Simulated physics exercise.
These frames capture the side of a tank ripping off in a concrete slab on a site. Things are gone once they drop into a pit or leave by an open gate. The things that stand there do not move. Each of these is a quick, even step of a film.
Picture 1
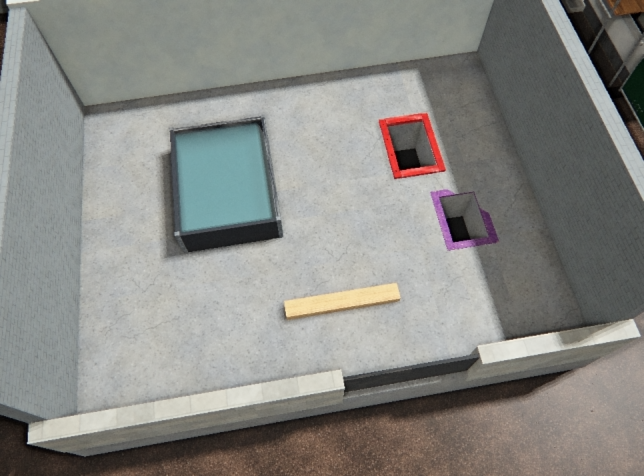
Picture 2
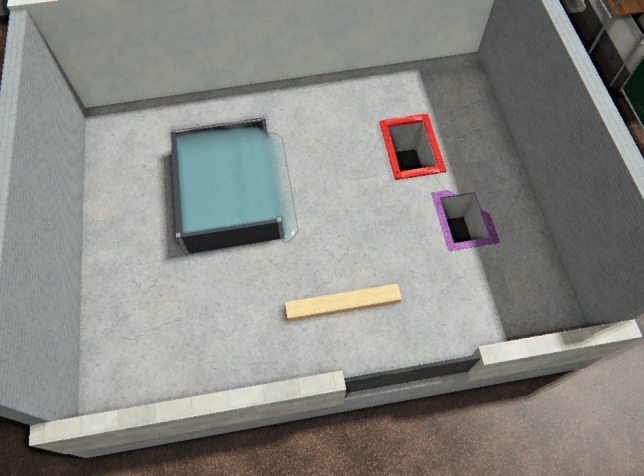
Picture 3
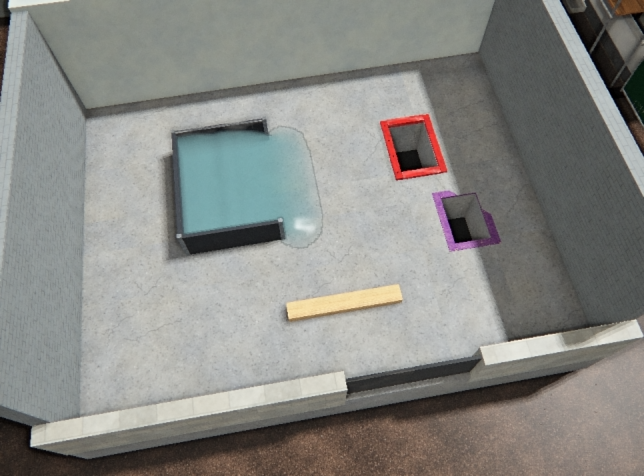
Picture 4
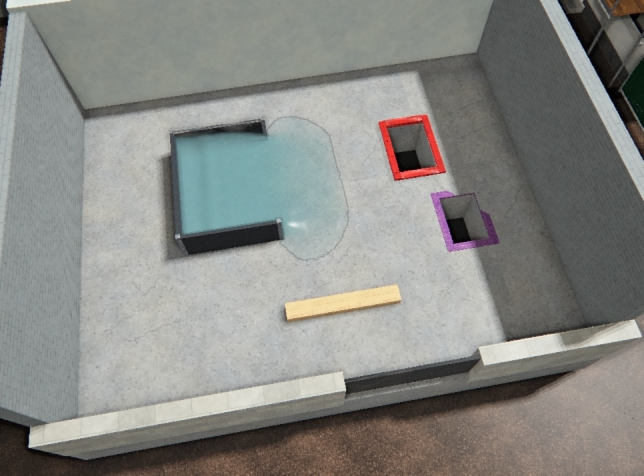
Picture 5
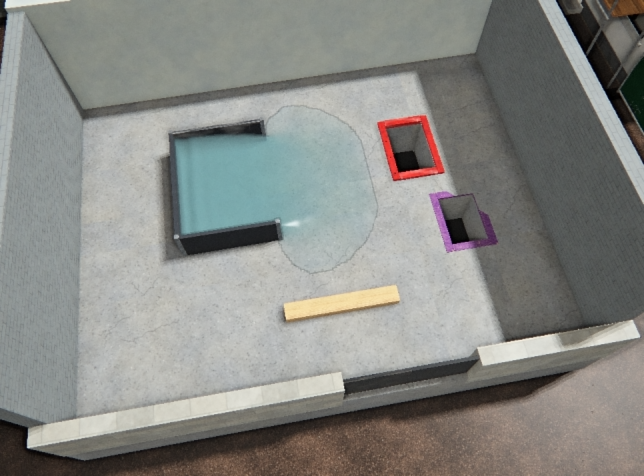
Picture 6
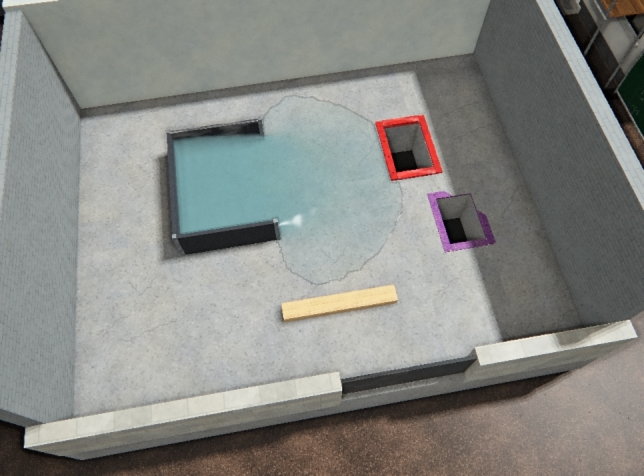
A dark-walled tank of still, bluish water lost its right side, and the water poured out and fanned across the gray concrete slab, spreading right to the edge of the red-framed pit.
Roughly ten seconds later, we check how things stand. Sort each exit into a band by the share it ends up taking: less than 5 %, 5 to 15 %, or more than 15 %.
Bands: Gate: Less than 5 %; red pit: More than 15 %; purple pit: More than 15 %.
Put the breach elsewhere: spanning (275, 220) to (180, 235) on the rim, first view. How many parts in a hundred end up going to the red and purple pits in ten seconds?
In percent: Red 0, purple 10.
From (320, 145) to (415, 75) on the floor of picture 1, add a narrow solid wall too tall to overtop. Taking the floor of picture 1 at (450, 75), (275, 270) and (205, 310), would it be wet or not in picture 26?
In that order, I'd expect them to be reached by the flood, kept clear of the flood and kept clear of the flood.
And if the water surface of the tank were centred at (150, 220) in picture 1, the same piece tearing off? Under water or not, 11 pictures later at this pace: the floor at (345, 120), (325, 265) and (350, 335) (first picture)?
Spot one wetted, spot two wetted, spot three unwetted.
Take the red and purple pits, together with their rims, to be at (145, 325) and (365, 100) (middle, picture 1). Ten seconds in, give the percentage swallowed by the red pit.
Result - red pit, 0 in a hundred.
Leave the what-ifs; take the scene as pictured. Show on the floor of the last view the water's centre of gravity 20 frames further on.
My guess is about (361, 180).
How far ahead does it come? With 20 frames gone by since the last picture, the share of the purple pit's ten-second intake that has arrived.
Some 55 per cent.
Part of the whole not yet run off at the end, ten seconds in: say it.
I'd estimate close to 58 per cent.
A moment on, water covers 25 % of the floor; the gate 0 %, the red pit 6 %, the purple pit 1 %.
Next, water covers 40 % of the floor; the gate 0 %, the red pit 13 %, the purple pit 7 %.
Then, water covers 45 % of the floor; the gate 0 %, the red pit 18 %, the purple pit 13 %.
Later, water covers 50 % of the floor; the gate 0 %, the red pit 19 %, the purple pit 18 %.
In the end, water covers 65 % of the floor; the gate 0 %, the red pit 19 %, the purple pit 24 %.
